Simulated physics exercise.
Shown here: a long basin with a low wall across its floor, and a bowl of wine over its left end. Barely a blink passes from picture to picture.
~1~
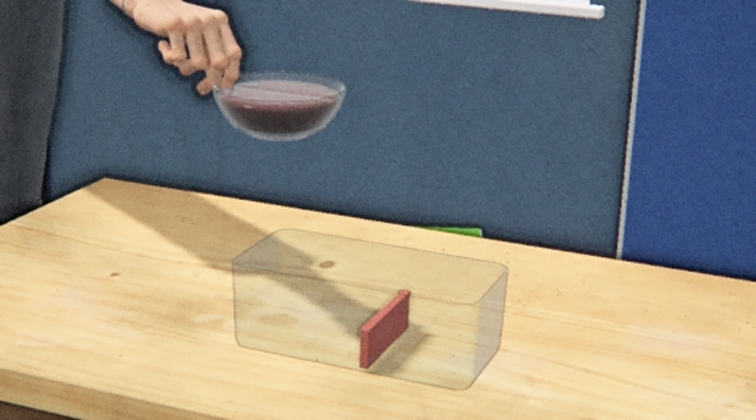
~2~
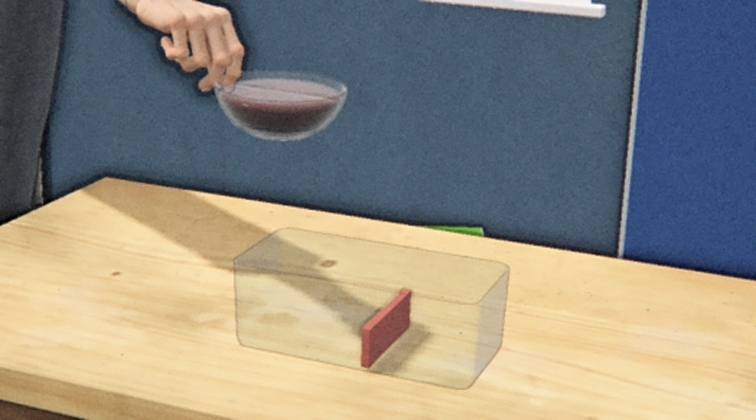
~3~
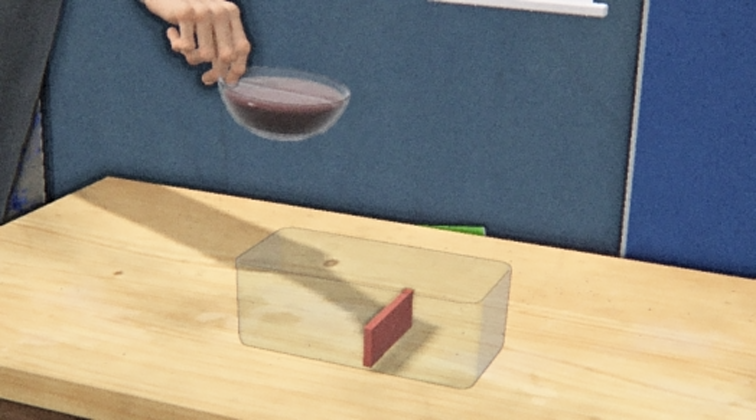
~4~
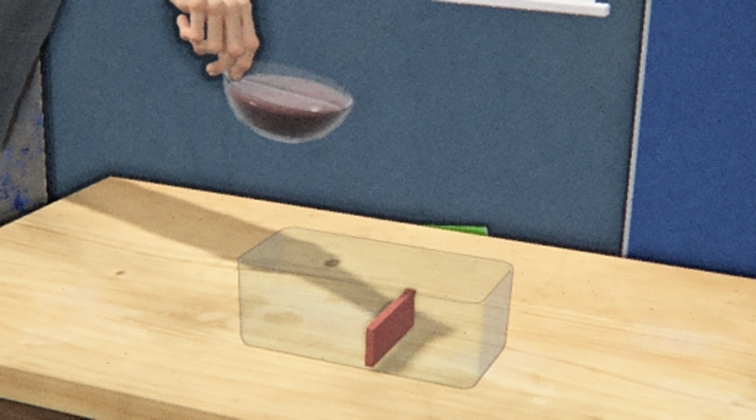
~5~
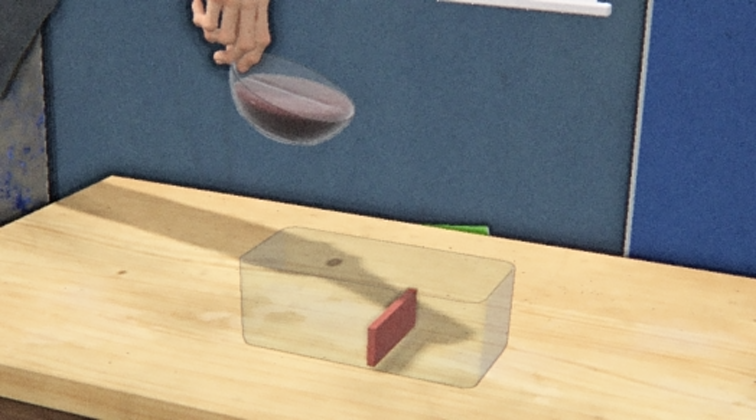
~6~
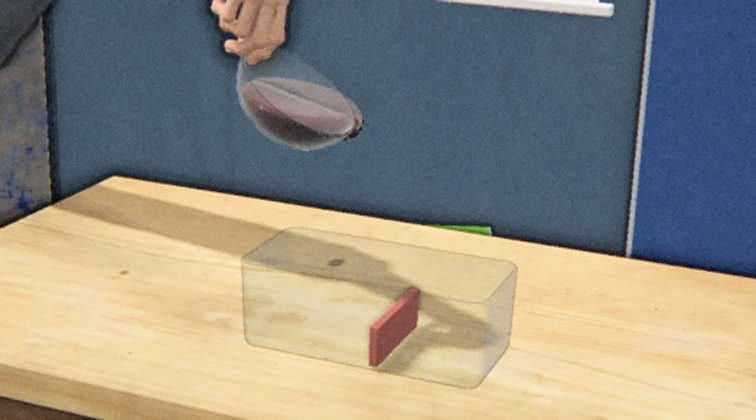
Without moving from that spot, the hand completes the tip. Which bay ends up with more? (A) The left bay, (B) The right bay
Answer: A.
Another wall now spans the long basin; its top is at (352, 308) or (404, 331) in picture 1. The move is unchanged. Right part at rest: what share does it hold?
Try 1: About 75 percent; try 2: About 30 percent.
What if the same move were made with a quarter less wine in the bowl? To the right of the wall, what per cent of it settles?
Around 15 percent, more or less.
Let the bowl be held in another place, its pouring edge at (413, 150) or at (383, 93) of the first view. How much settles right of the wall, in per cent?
It works out to around 80 % and then around 70 %.
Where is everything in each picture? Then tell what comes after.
The first frame shows tilt 0°; pouring edge (339, 95); surface from (226, 86) to (338, 100); the long basin's rim runs from (255, 246) to (493, 287); the wall's top is at (386, 311).
The second frame shows tilt 2°; pouring edge (341, 96); surface from (228, 84) to (340, 101).
The third frame shows tilt 6°; pouring edge (344, 101); surface from (231, 81) to (343, 104).
The fourth frame shows tilt 13°; pouring edge (347, 110); surface from (237, 79) to (347, 107).
The fifth frame shows tilt 23°; pouring edge (348, 121); surface from (244, 77) to (345, 112); 3 per cent is over the edge.
The sixth frame shows tilt 34°; pouring edge (348, 134); surface from (250, 80) to (332, 111); 10 per cent is over the edge.
A moment on, the tilt is 98° and 3 per cent is still to pour, 26 is left of the wall and 18 right of it.
Next, the tilt is 103° and 0 per cent is still to pour, 68 is left of the wall and 27 right of it.
Then the tilt is 103° and 0 per cent is still to pour, 63 is left of the wall and 27 right of it.
Later the tilt is 103° and 0 per cent is still to pour, 64 is left of the wall and 28 right of it.
In the end 64 per cent lies left of the wall, 28 right of it and 8 outside.
